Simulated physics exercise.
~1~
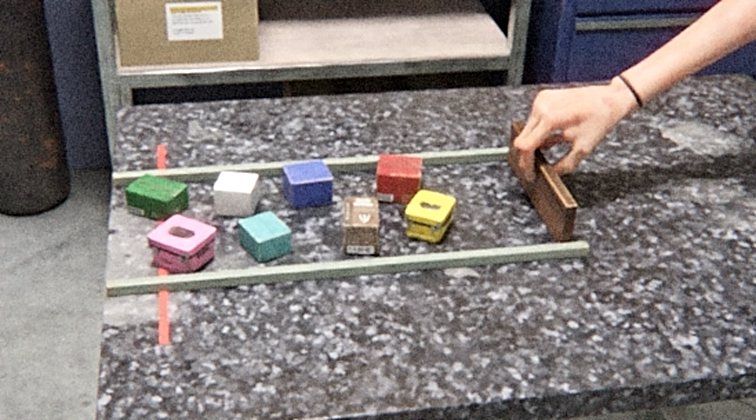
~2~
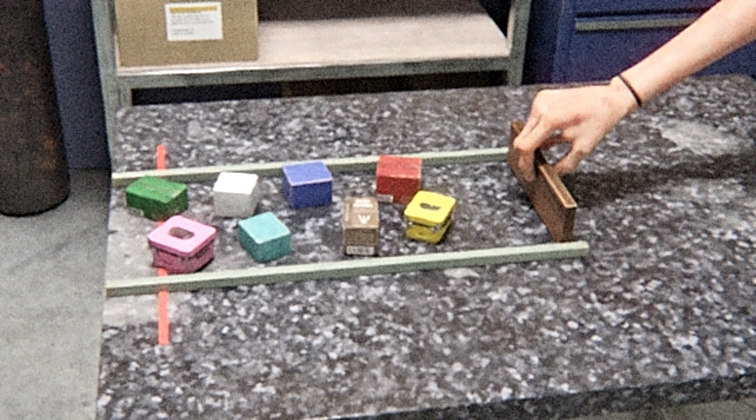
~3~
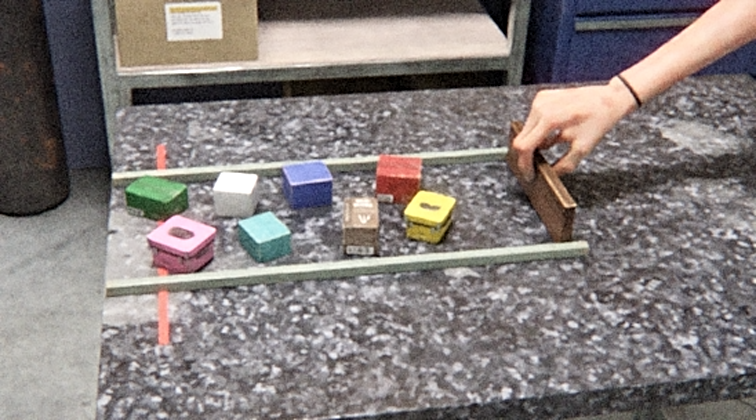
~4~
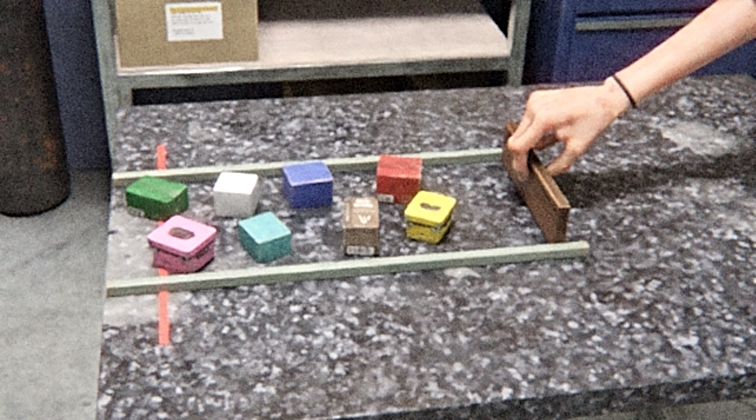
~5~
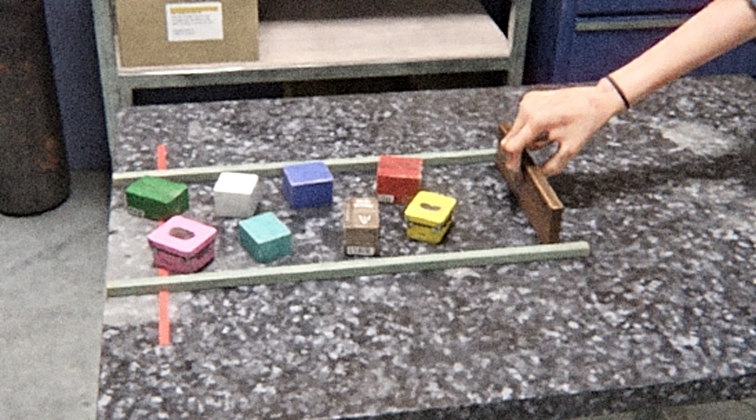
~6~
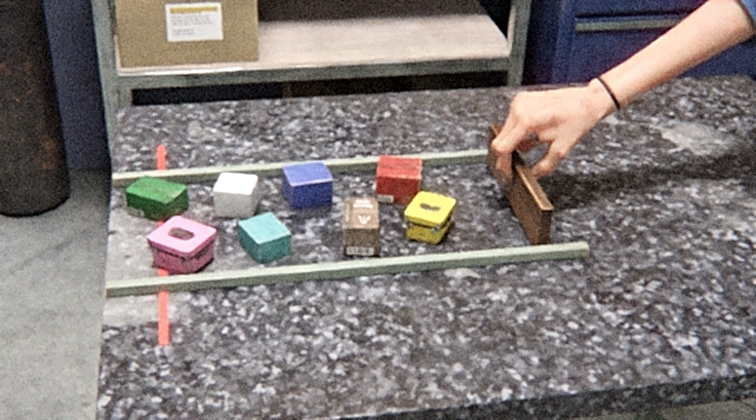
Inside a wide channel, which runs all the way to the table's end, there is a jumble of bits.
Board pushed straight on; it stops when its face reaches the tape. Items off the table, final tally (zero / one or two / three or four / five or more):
Final tally: Five or more.
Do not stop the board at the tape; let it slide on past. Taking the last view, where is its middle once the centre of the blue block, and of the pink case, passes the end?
Approx. (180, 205) for the first, approx. (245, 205) for the second.
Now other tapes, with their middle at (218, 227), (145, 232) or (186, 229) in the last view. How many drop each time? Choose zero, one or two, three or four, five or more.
The falls would be three to four; five or more; either three or four.
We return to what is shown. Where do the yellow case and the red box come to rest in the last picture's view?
Going in order: First (142, 246), then (138, 199).
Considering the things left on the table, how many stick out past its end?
Overhanging: 0.
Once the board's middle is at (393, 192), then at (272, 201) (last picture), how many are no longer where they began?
The first number is 3, the next one 8.
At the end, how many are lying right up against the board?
Well, it touches 2.
Early on, none off yet; green box at rest near (157, 200); pink case at rest near (183, 248); white block at rest near (236, 196).
A while later, none off yet; green box travelled about its own width near (120, 202); pink case travelled about its own width near (143, 251); white block travelled well along near (172, 201).
Finally, the number that fall off is five or more; lost, brown box, blue block, turquoise block, white block, pink case and green box.
